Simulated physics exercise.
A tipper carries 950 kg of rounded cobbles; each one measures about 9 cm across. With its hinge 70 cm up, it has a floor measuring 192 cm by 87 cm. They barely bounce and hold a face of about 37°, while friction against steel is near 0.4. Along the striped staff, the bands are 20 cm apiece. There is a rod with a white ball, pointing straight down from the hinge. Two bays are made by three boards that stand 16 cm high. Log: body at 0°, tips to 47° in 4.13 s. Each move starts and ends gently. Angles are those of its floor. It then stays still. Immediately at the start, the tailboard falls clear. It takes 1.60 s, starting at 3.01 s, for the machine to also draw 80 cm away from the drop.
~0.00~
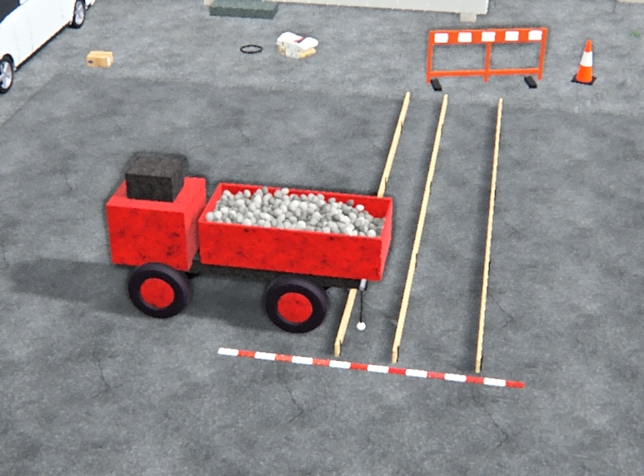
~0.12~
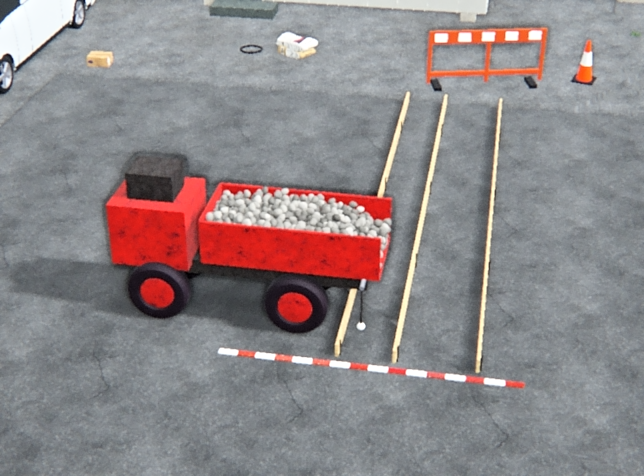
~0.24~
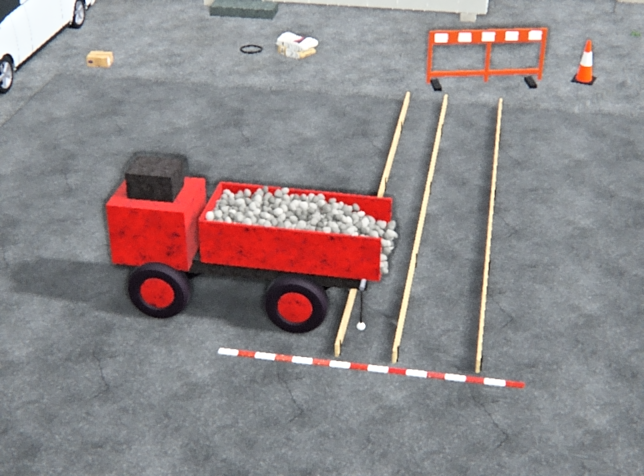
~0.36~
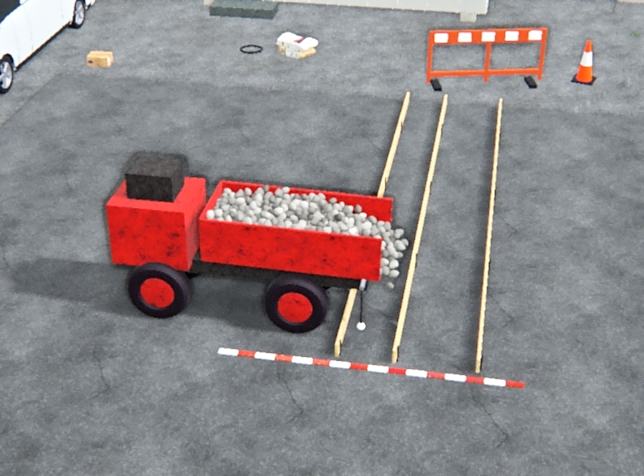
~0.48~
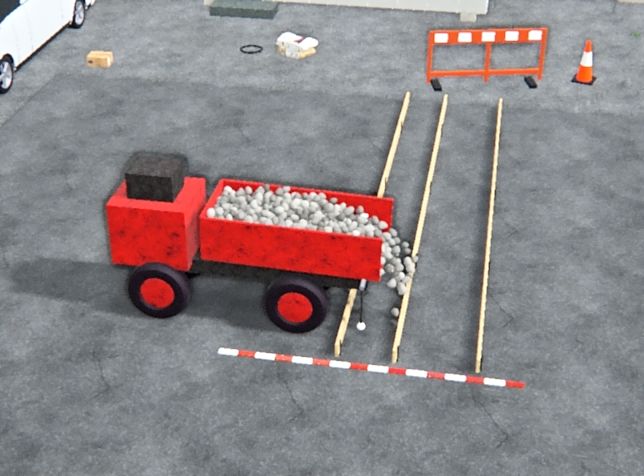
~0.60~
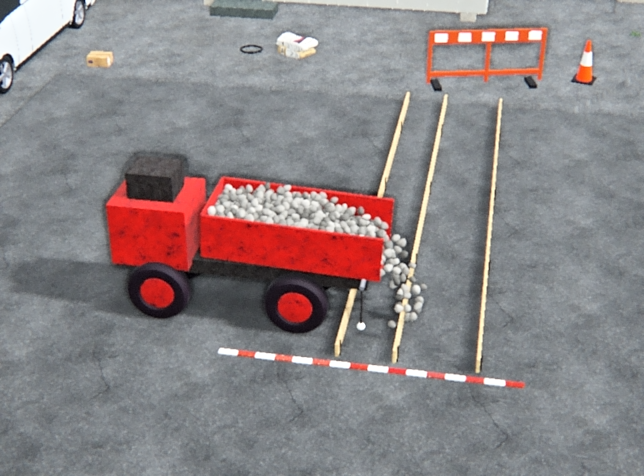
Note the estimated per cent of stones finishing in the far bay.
Estimate: 70 per cent.
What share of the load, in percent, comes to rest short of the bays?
Something like 0 in a hundred.
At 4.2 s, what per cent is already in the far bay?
Some 70 per cent.
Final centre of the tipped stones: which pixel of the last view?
I'd put it close to (430, 315).
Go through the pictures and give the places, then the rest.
The first frame shows lip at (379, 280), floor tilted 0°, highest stones at (295, 198).
In the second frame, the body is at 0°, its lip at (379, 280); the top of the load is at (290, 198); the stones move at 0.1 m/s on average.
In the third frame, the body is at 0°, its lip at (379, 280); the top of the load is at (291, 198); 1 % has left.
The fourth frame shows lip at (380, 281), floor tilted 1°, highest stones at (284, 197); 2 % has left.
In the fifth frame, the body is at 2°, its lip at (380, 281); the top of the load is at (285, 196); 3 % has left.
In the sixth frame, the body is at 3°, its lip at (380, 281); the top of the load is at (281, 195); 4 % has left.
After 3.1 s the floor is at 40°; 32 % in the body, 14 % in the near bay, 54 % in the far bay; the foremost stones are at (484, 322).
After 4.2 s the floor is at 47°; 0 % in the body, 26 % in the near bay, 68 % in the far bay, 5 % past the last board; the foremost stones are at (531, 354).
After 5.1 s the floor is at 47°; 0 % in the body, 26 % in the near bay, 68 % in the far bay, 5 % past the last board; the foremost stones are at (532, 354).
After 7.8 s the floor is at 47°; 0 % in the body, 26 % in the near bay, 68 % in the far bay, 5 % past the last board; the foremost stones are at (532, 354).
